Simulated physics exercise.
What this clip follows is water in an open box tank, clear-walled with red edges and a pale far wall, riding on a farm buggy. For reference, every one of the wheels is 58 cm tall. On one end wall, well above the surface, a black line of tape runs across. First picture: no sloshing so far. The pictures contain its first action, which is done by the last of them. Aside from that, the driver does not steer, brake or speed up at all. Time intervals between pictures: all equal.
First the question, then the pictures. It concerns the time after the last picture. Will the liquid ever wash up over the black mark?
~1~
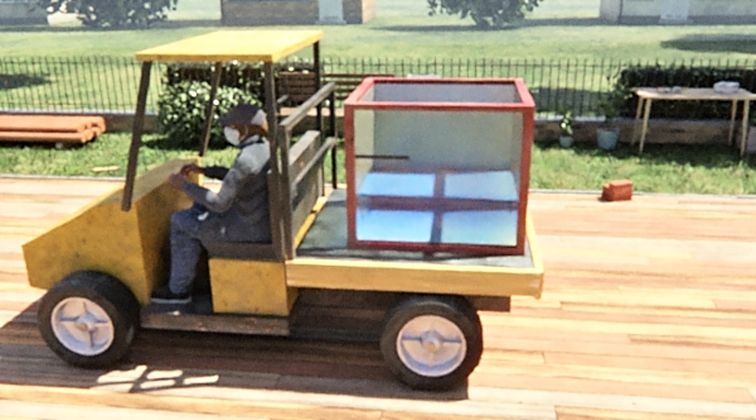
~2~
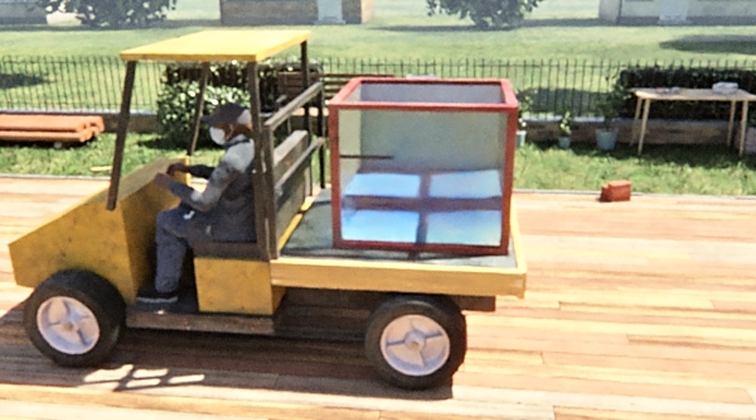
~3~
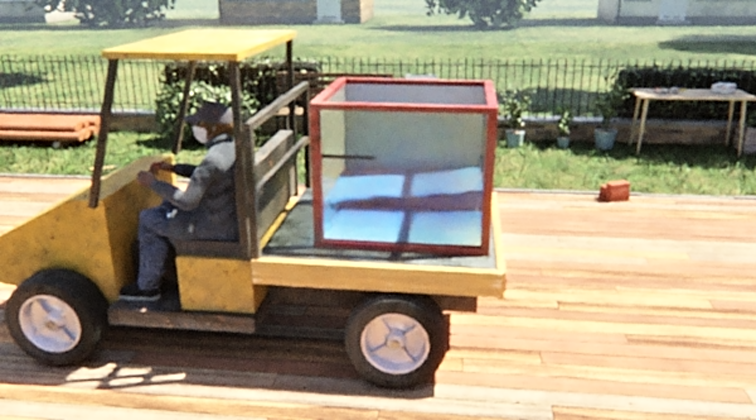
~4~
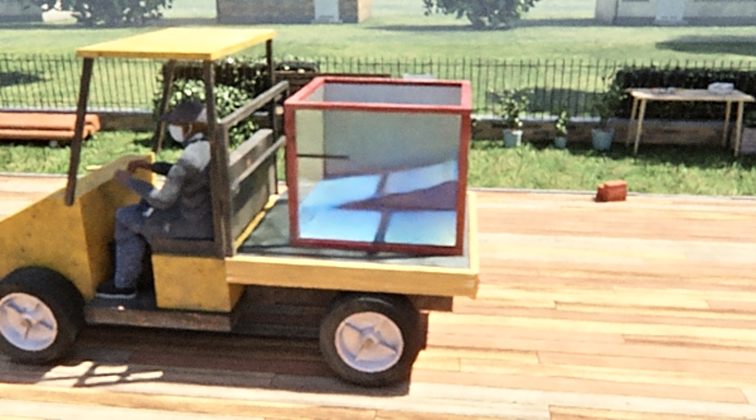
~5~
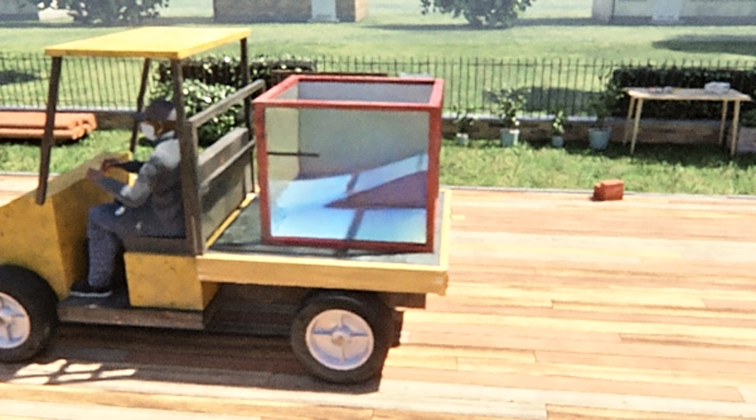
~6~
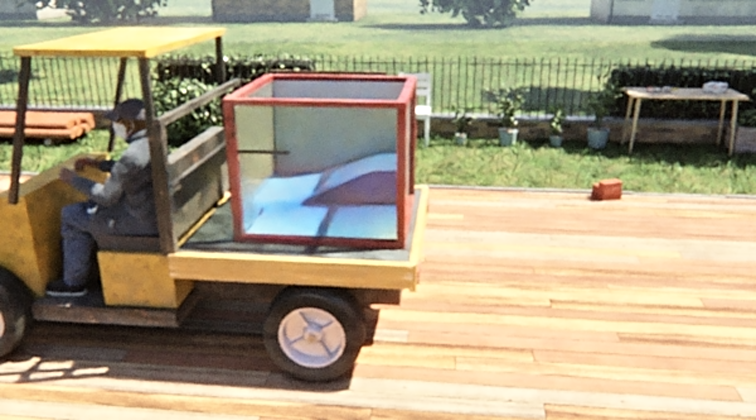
No, it stays lower.
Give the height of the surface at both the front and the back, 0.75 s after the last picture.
At that moment it stands around 38 cm in front and around 20 cm behind.
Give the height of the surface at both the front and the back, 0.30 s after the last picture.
At the front 28 cm, at the back 28 cm.
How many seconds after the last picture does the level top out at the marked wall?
Around 0.6 seconds.
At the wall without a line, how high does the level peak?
51 cm.
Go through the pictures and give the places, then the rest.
In the first frame, level at the front (371, 188); level at the back (504, 192); still flat; the front is on the left, levels are read along the near wall; the black line, on the front wall, is at (373, 157); a wheel hub at (431, 350).
In the second frame, level at the front (356, 188); level at the back (488, 192); still flat.
In the third frame, level at the front (338, 196); level at the back (470, 185); rising 7° towards the back.
In the fourth frame, level at the front (314, 200); level at the back (445, 177); rising 13° towards the back.
In the fifth frame, level at the front (286, 202); level at the back (415, 169); rising 17° towards the back.
In the sixth frame, level at the front (258, 199); level at the back (385, 167); rising 16° towards the back; a wheel hub at (310, 342).
Then, 0.30 s after the last picture, front 29 cm, middle 30 cm, back 28 cm above the floor; no loss so far.
Then, 0.75 s after the last picture, front 37 cm, middle 30 cm, back 20 cm above the floor; no loss so far.
Then, 1.20 s after the last picture, front 21 cm, middle 27 cm, back 44 cm above the floor; no loss so far.
Then, 2.99 s after the last picture, the waves are smaller; the highest at the front wall was 42 cm, at 0.55 s after the last picture, against a line at 50 cm.
